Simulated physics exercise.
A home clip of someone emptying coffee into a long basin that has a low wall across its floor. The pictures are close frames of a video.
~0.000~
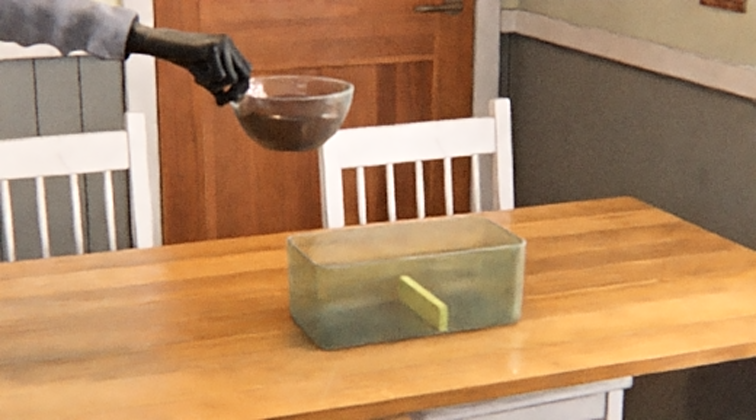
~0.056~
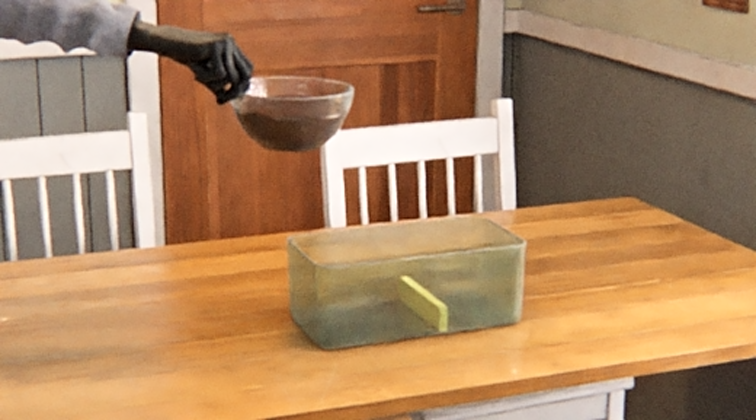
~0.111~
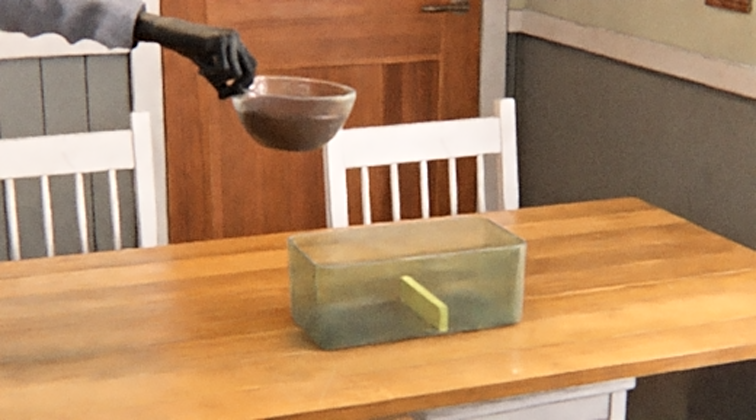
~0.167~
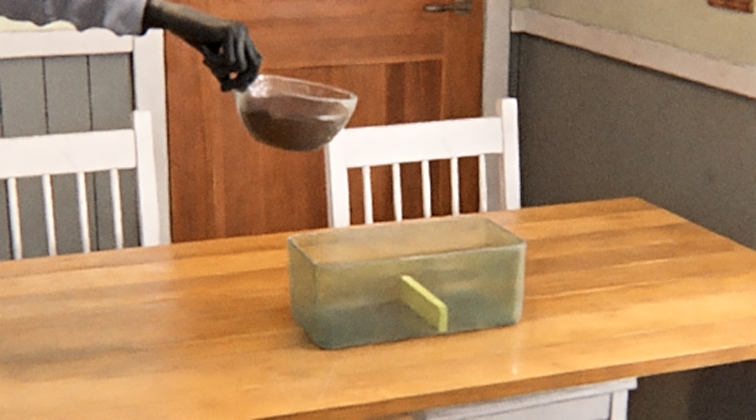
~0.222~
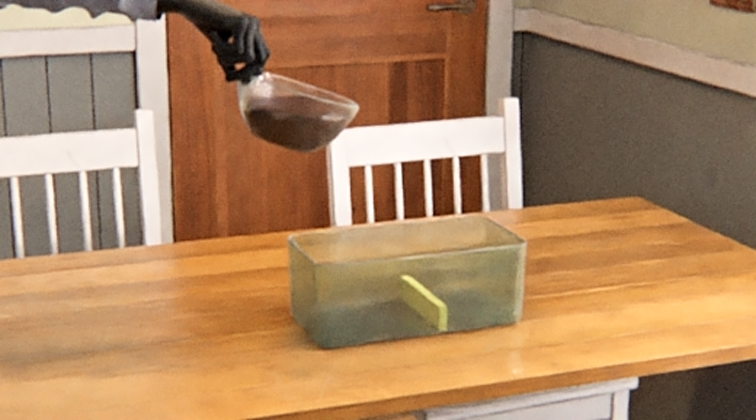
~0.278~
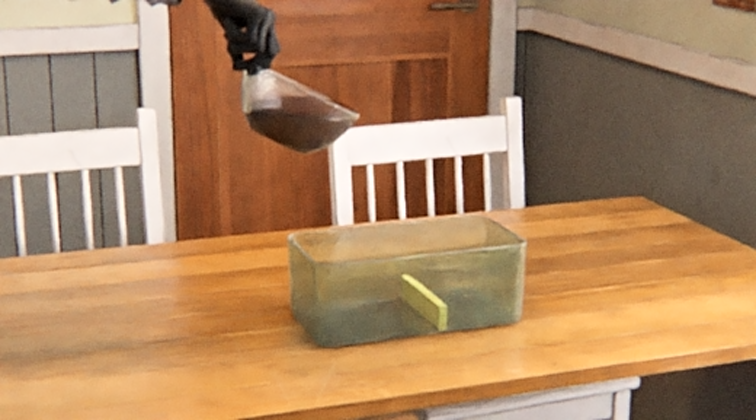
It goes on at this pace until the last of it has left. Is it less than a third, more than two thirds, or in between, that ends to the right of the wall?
In the end less than a third is right of the wall.
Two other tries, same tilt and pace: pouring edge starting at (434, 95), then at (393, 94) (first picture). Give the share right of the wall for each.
About 85 and 65 per cent.
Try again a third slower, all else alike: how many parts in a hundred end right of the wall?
Some 5 per cent.
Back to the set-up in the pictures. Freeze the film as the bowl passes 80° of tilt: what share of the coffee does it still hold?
Close to 30 per cent.
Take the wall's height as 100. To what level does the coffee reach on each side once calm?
Near 60 on the left, 10 on the right.
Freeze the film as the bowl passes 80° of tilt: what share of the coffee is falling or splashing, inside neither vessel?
It comes to 50 per cent or so.
A moment on, the bowl is tipped on its side and 31 per cent is still to pour, 18 is left of the wall and 0 right of it.
Next, the bowl is tipped on its side and 3 per cent is still to pour, 82 is left of the wall and 2 right of it.
Then the bowl is tipped on its side and 0 per cent is still to pour, 91 is left of the wall and 7 right of it.
Later the bowl is tipped on its side and 0 per cent is still to pour, 90 is left of the wall and 8 right of it.
In the end 90 per cent lies left of the wall, 8 right of it and 2 outside.
